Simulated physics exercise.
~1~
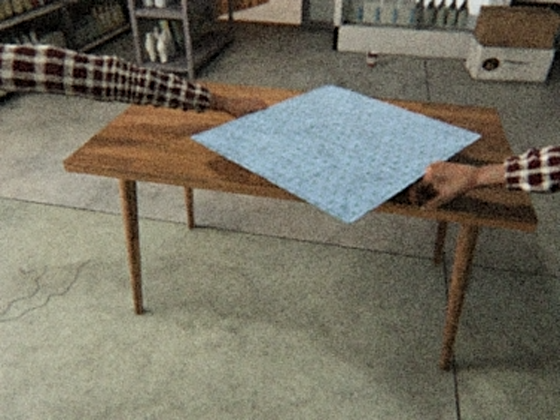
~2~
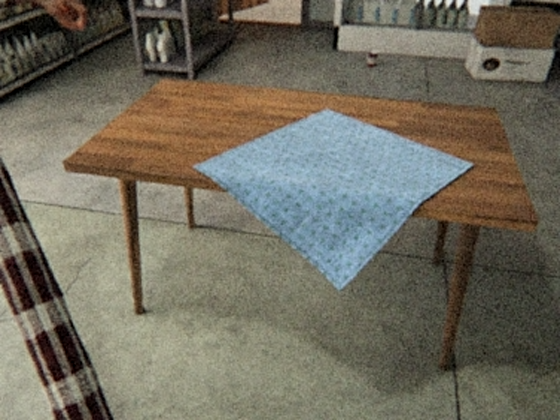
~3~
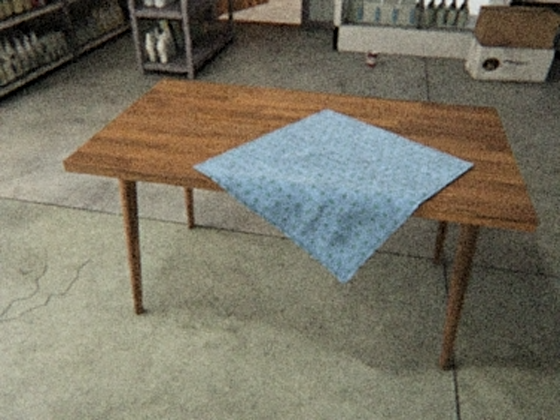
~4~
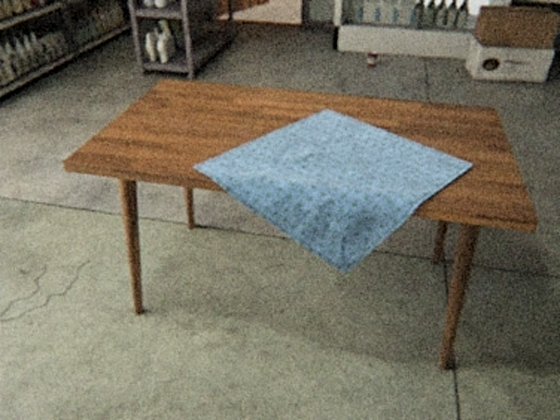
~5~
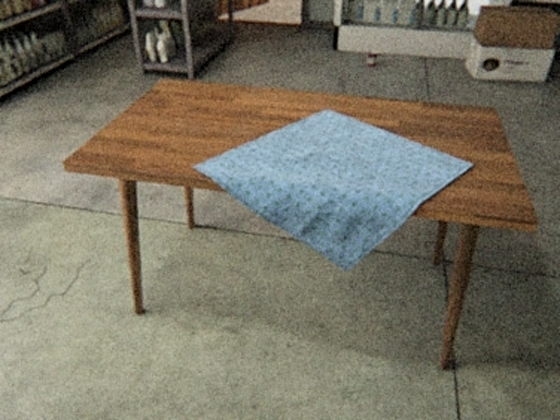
The video shows two hands in plaid sleeves holding a light blue cloth flat over a wooden table and letting it go. It settles with one corner drooping over the near edge, the arms withdraw, and the cloth stays lying mostly on the tabletop.
